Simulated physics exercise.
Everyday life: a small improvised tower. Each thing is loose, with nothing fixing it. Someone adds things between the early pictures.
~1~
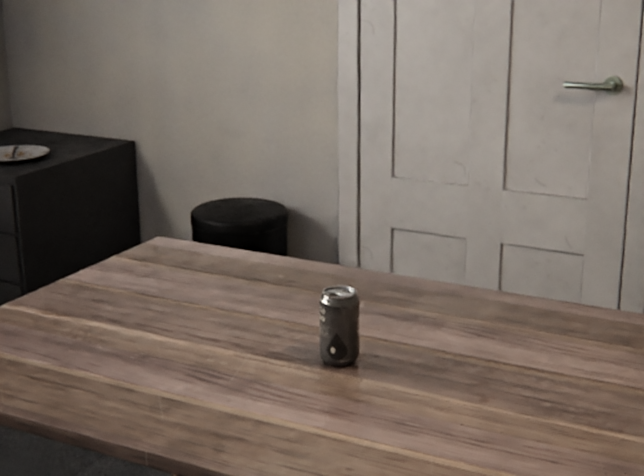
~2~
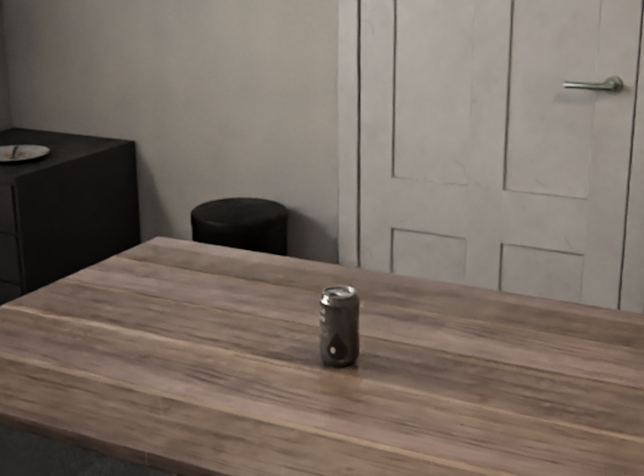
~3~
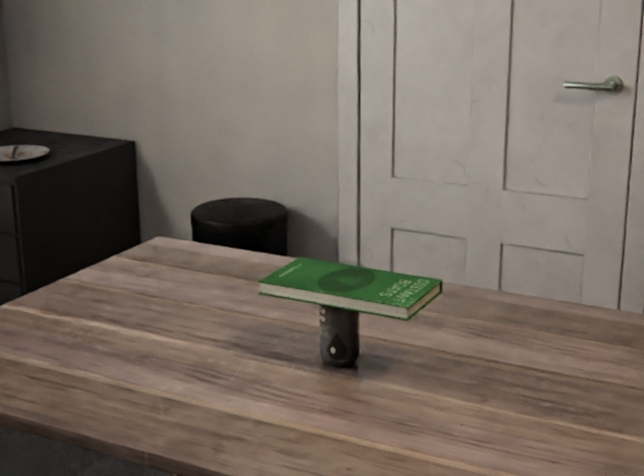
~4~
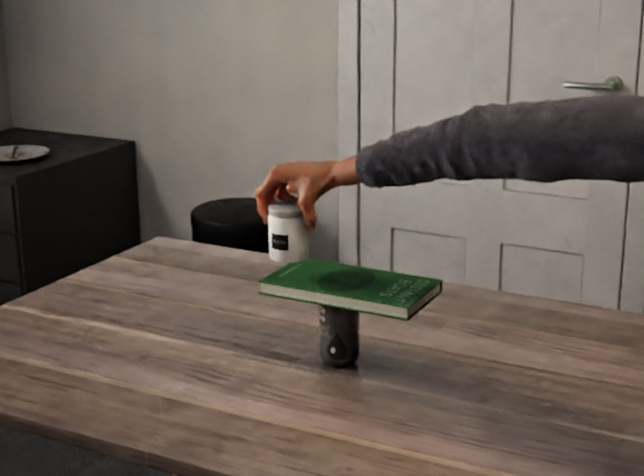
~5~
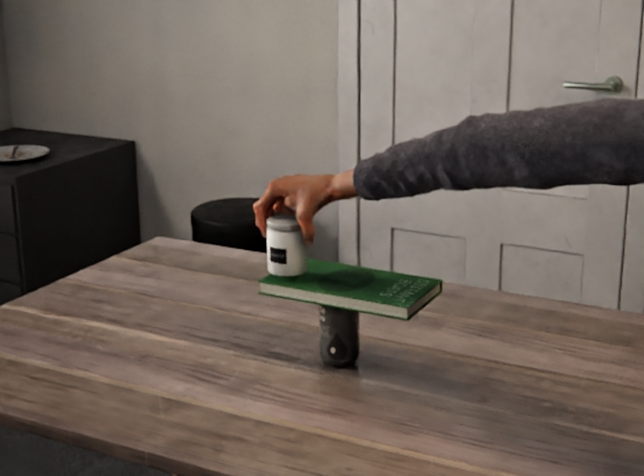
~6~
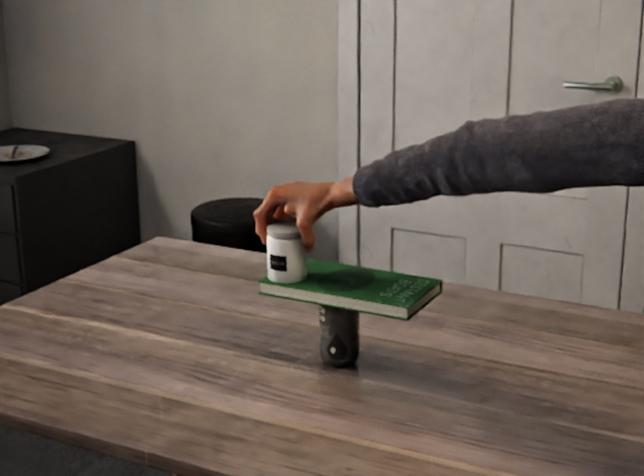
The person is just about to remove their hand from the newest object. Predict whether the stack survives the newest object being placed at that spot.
Prediction: The stack survives.
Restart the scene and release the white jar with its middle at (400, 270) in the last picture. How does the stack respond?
Outcome: Collapse.
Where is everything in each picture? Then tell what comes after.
In the first frame, the last thing is not in view yet.
In the second frame, the last thing is not in view yet.
In the third frame, the last thing is not in view yet; green book (350, 287).
The fourth frame shows on its way; white jar (289, 231); green book (350, 287).
The fifth frame shows on its way; white jar (287, 245); green book (350, 287).
The sixth frame shows set down, still held; white jar (287, 252); green book (350, 287).
Then, 0.40 s after the last picture, nothing has stirred.
Then, 1.20 s after the last picture, white jar resting near (286, 253).
At rest, all 3 in place. Seen from the same camera at the end, white jar near (286, 253). The stack holds.
